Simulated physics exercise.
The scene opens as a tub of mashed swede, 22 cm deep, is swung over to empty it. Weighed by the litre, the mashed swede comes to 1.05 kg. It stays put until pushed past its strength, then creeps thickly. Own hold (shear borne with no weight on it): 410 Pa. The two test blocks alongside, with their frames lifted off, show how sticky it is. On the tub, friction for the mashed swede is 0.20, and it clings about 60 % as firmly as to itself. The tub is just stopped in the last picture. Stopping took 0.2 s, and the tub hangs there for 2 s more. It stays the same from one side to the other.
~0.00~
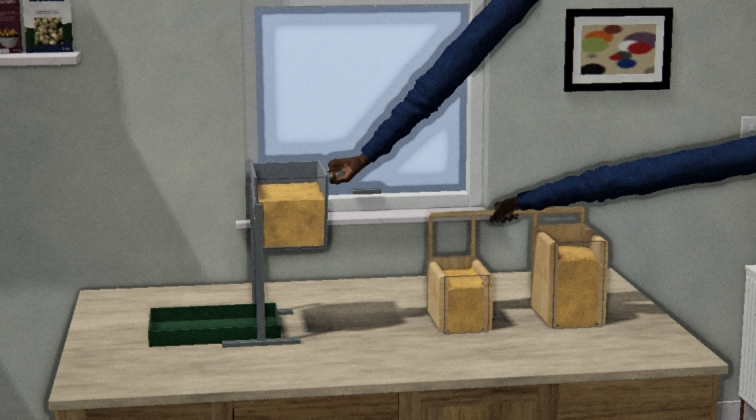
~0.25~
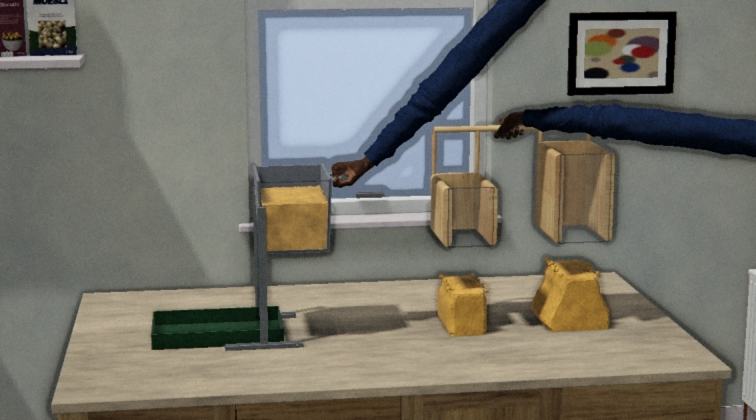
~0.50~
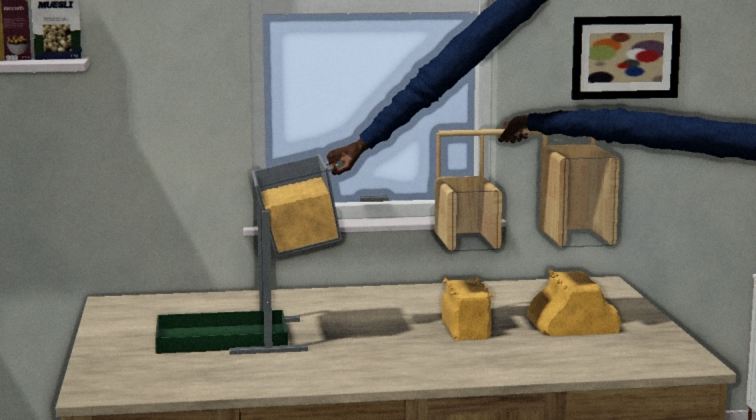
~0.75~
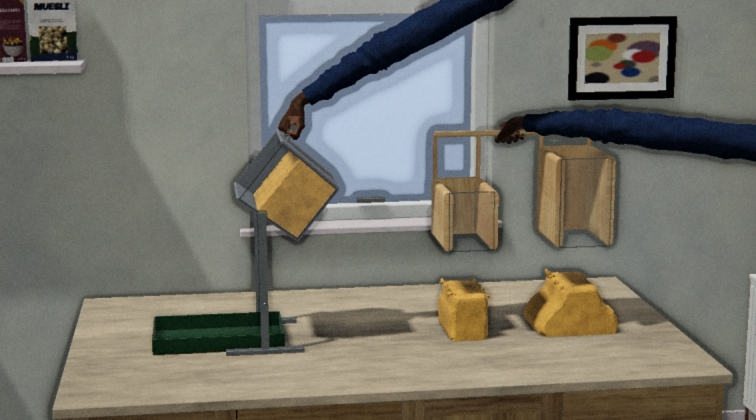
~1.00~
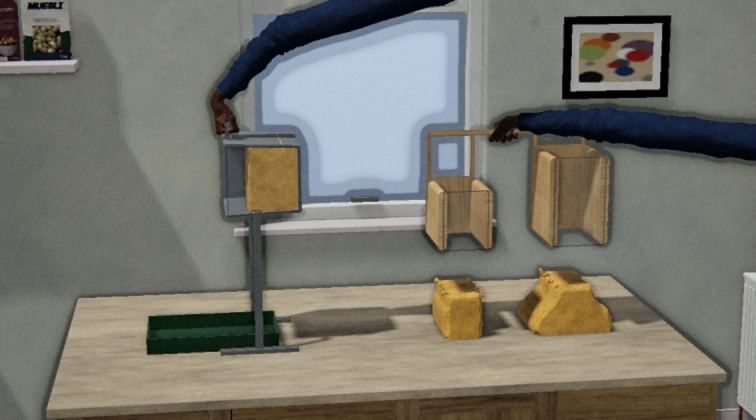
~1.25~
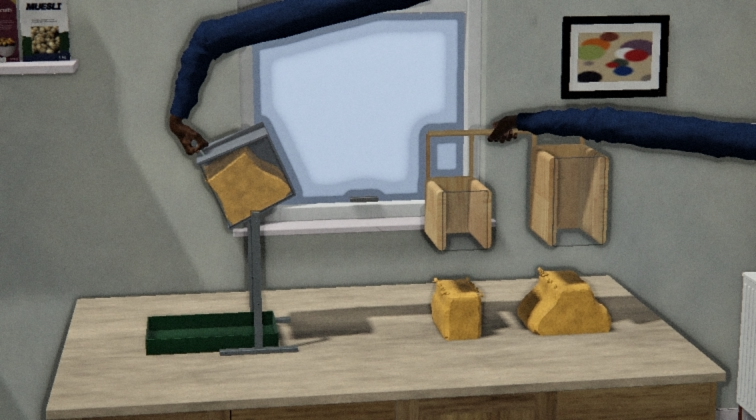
A sleeved arm lifts two wooden moulds off yellow blocks on a counter, and the larger block slumps and widens; another arm swings a clear-sided tub of yellow mash leftward, turning it past its side above a green tray.
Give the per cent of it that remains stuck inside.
Some 0 per cent remains inside.
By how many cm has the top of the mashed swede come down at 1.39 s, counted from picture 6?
Roughly 9 cm.
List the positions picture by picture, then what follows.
Handle-side rim at (326, 176), tilt 0 degrees; top of the mashed swede at (314, 199); blocks stand 15 cm, 23 cm (left to right), in the first frame.
Handle-side rim at (329, 180), tilt 0 degrees; top of the mashed swede at (318, 202); blocks stand 15 cm, 18 cm (left to right), in the second frame.
Handle-side rim at (325, 170), tilt 13 degrees; top of the mashed swede at (325, 193); blocks stand 15 cm, 16 cm (left to right), in the third frame.
Handle-side rim at (282, 144), tilt 51 degrees; top of the mashed swede at (301, 162); blocks stand 15 cm, 16 cm (left to right), in the fourth frame.
Handle-side rim at (225, 147), tilt 90 degrees; top of the mashed swede at (260, 149); blocks stand 15 cm, 16 cm (left to right), in the fifth frame.
Handle-side rim at (199, 166), tilt 114 degrees; top of the mashed swede at (243, 155); blocks stand 15 cm, 16 cm (left to right), in the sixth frame.
After 1.39 s, the tub is at 114 degrees and holds 52 %.
After 1.56 s, the tub is at 114 degrees and holds 0 %.
After 1.73 s, the tub is at 114 degrees and holds 0 %.
After 1.90 s, the tub is at 114 degrees and holds 0 %.
After 3.25 s, at the end, the tub is at 114 degrees and holds 0 %.
